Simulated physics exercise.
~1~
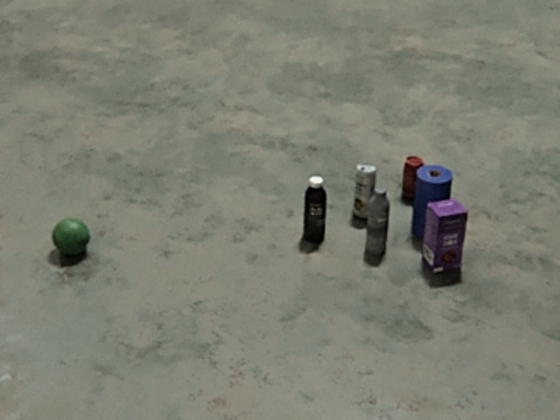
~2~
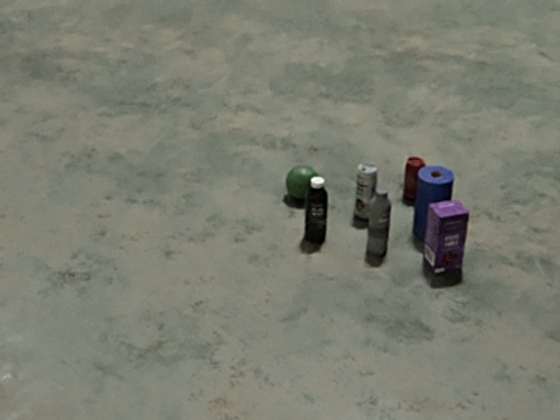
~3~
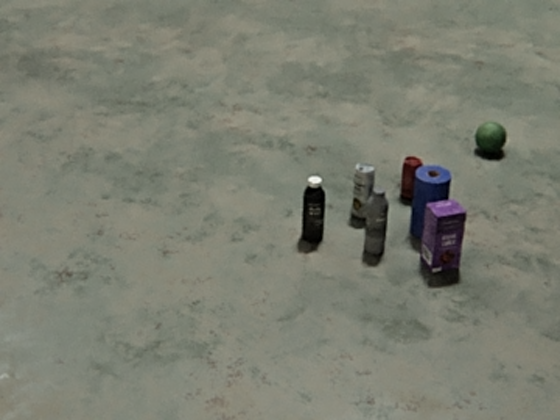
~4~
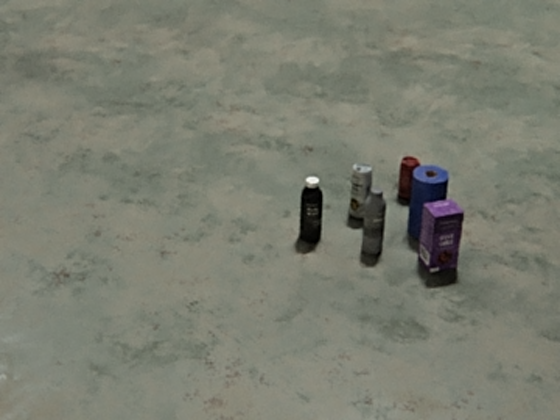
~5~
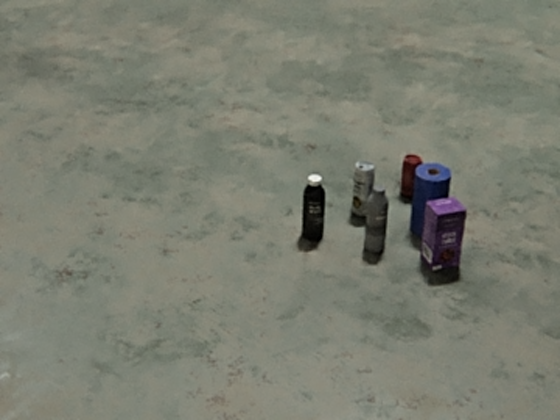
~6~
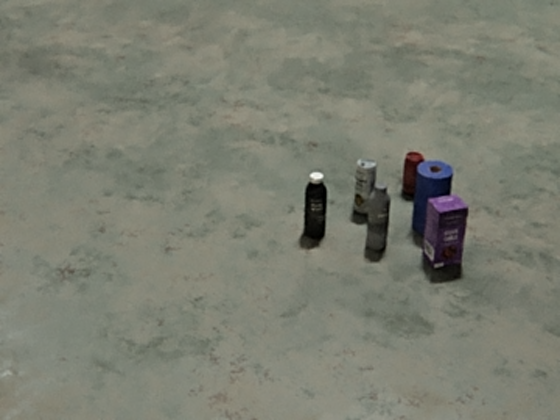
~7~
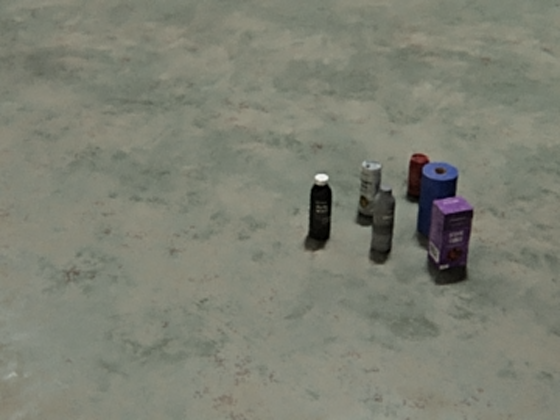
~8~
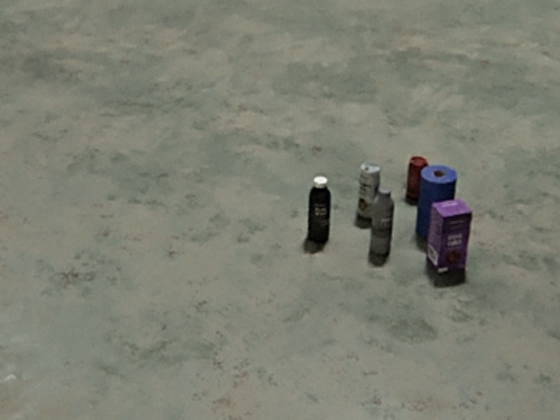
The clip opens on a mottled grey-green floor where six household things stand grouped to the right, among them a black bottle with a white cap, a white can, a grey bottle, a red can, a blue roll and a purple carton. A green ball sits apart on the left. The ball travels right and away, passing behind the black bottle. It next appears beyond the group at the upper right, having knocked nothing over. Then it is gone from view. The view sways slightly, and all six things remain upright in their places.
